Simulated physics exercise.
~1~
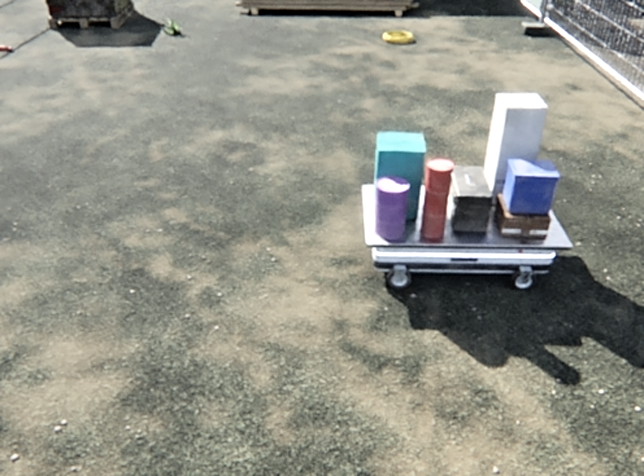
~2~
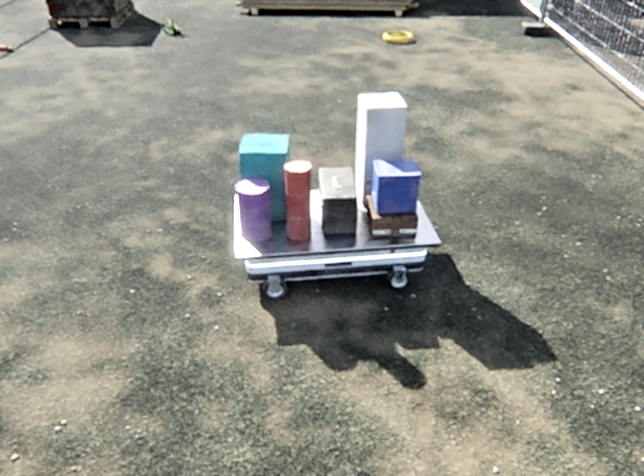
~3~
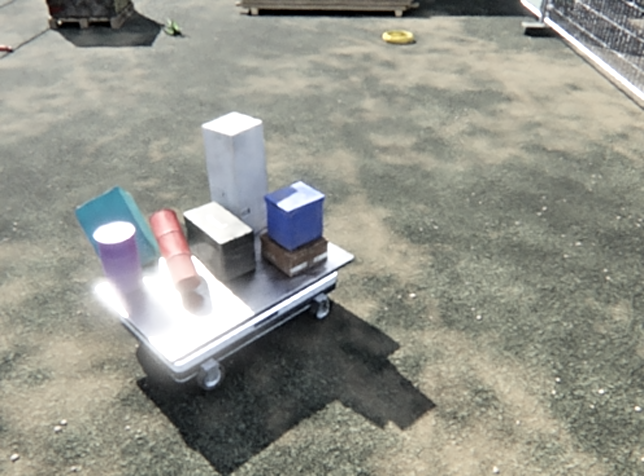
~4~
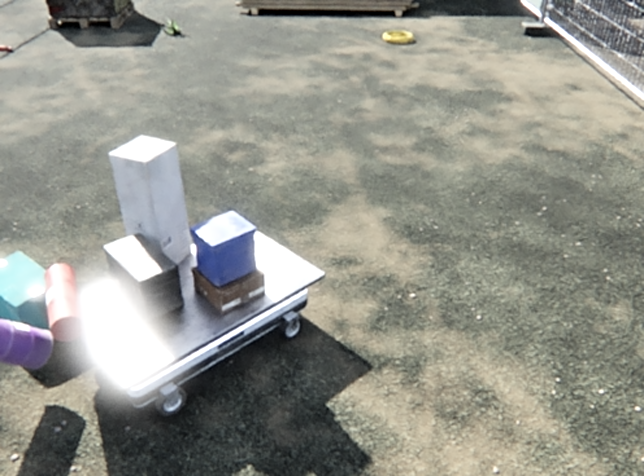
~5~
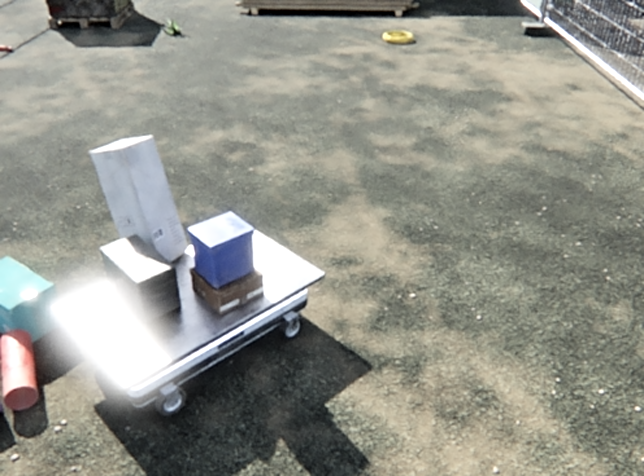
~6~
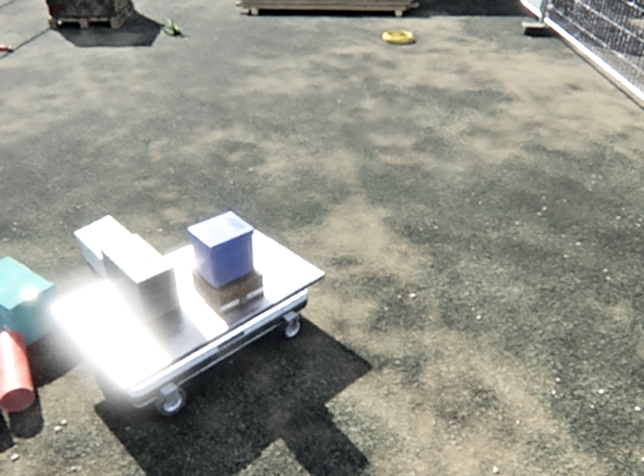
A flat cart carrying seven objects rolls leftward across sunlit, patchy ground, with a turquoise box, a purple canister, a red canister, a black toolbox, a tall white box and a blue tote on a brown parcel. As it swings round toward the viewer, the turquoise box leans and the red canister tips over. The turquoise box gives way before the purple canister, and both drop off the left side along with the red one. The cart stops, and the white box then tilts left and topples off behind the toolbox. The toolbox, tote and parcel remain aboard.
